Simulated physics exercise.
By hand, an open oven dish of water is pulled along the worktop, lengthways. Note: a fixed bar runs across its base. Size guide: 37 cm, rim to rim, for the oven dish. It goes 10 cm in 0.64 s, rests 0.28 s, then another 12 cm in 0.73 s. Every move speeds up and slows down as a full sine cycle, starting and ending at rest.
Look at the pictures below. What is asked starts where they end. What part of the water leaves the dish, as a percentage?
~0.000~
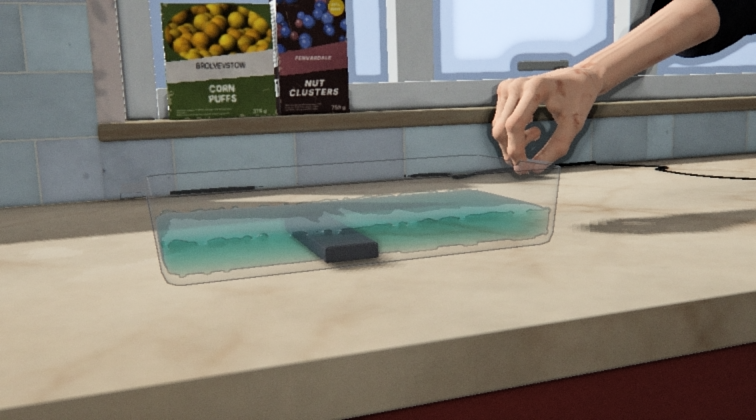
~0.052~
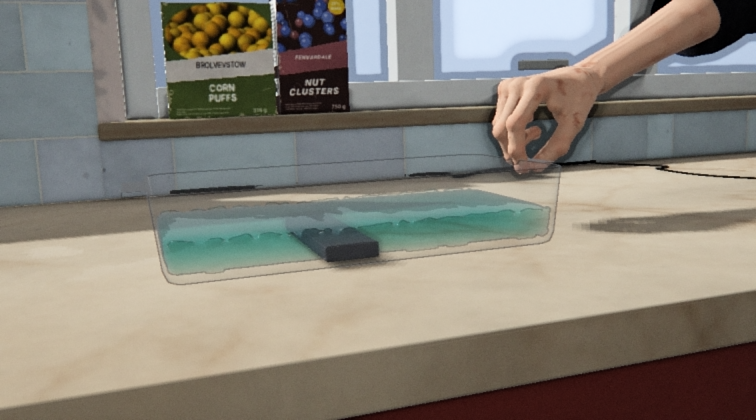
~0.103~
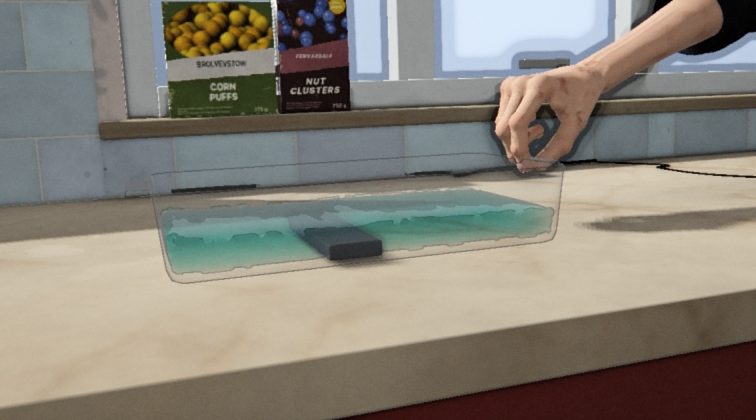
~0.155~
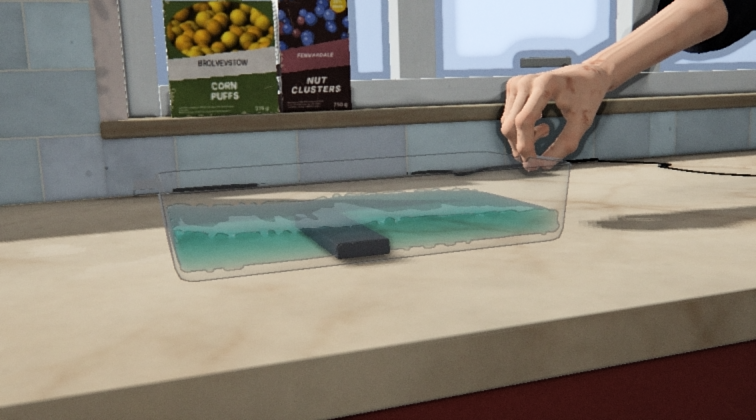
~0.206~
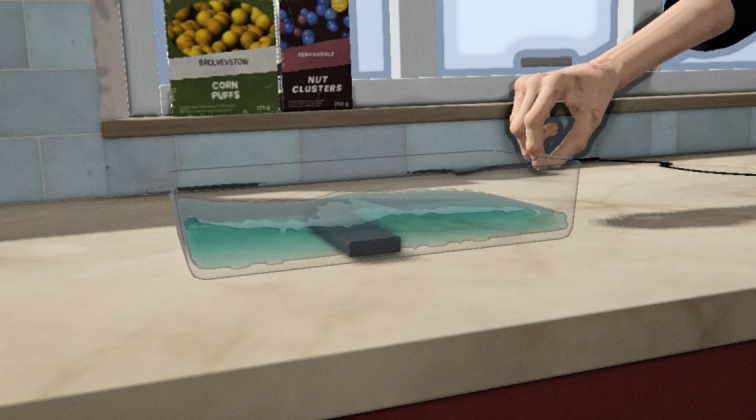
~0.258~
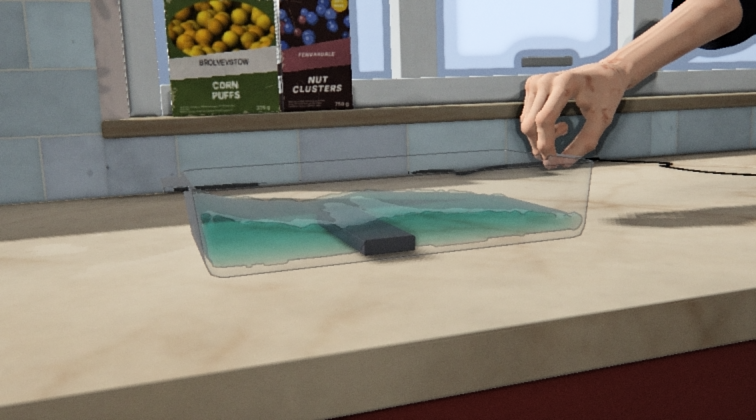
Loss: About 5 percent.
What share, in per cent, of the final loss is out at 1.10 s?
Around 10%.
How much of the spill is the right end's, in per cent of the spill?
Roughly 60 percent.
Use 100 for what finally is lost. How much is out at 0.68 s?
It comes to something like 0 per cent at that moment.
Then, 0.68 s in, it has gone 10 cm; 0 per cent is out over the left end and 0 over the right.
Then, 1.10 s in, it has gone 11 cm; 0 per cent is out over the left end and 0 over the right.
Then, 1.52 s in, it has gone 22 cm; 2 per cent is out over the left end and 0 over the right.
Then, 1.94 s in, it has gone 22 cm; 2 per cent is out over the left end and 3 over the right.
Finally, 5 per cent is out in all, 2 of it over the left end.
